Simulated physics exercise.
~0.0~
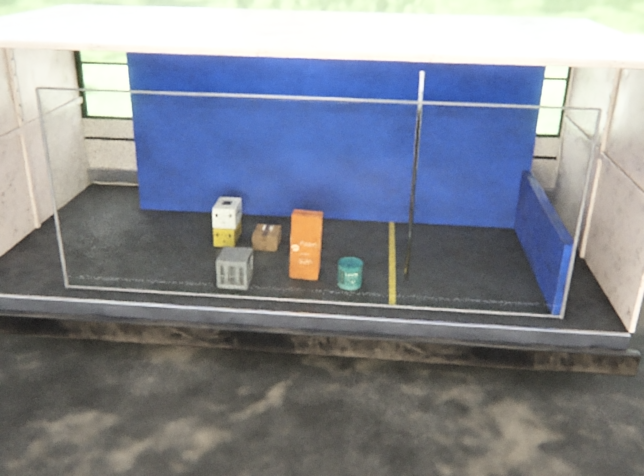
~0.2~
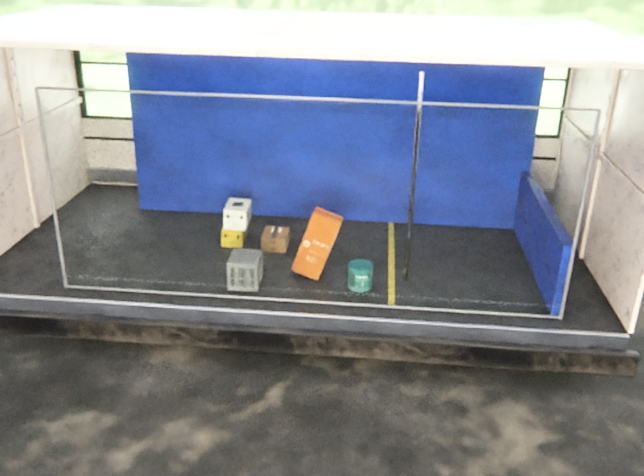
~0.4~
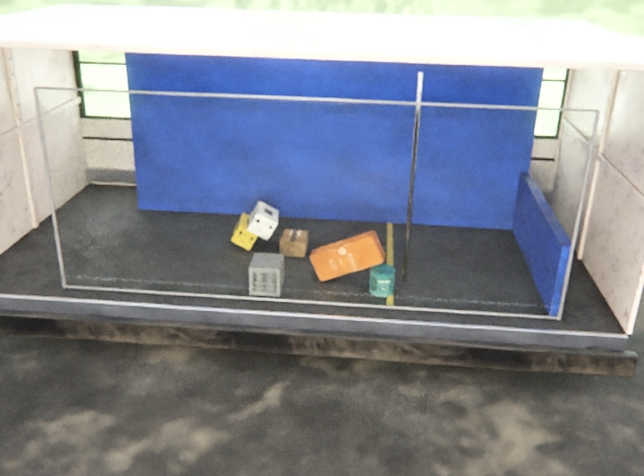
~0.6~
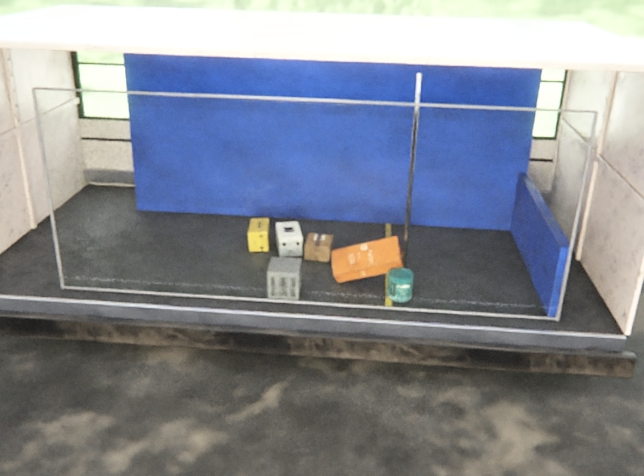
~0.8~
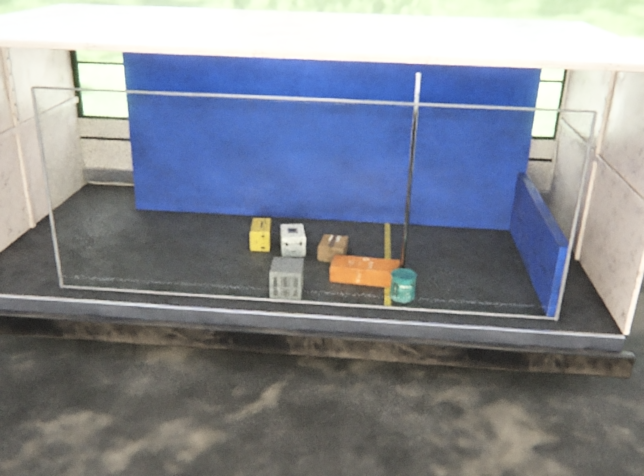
A tall orange box tipped over to the right and landed on its side as the goods around it slid right; the white box tumbled off the yellow one, and the teal bucket crossed the yellow line while the grey crate stopped short.
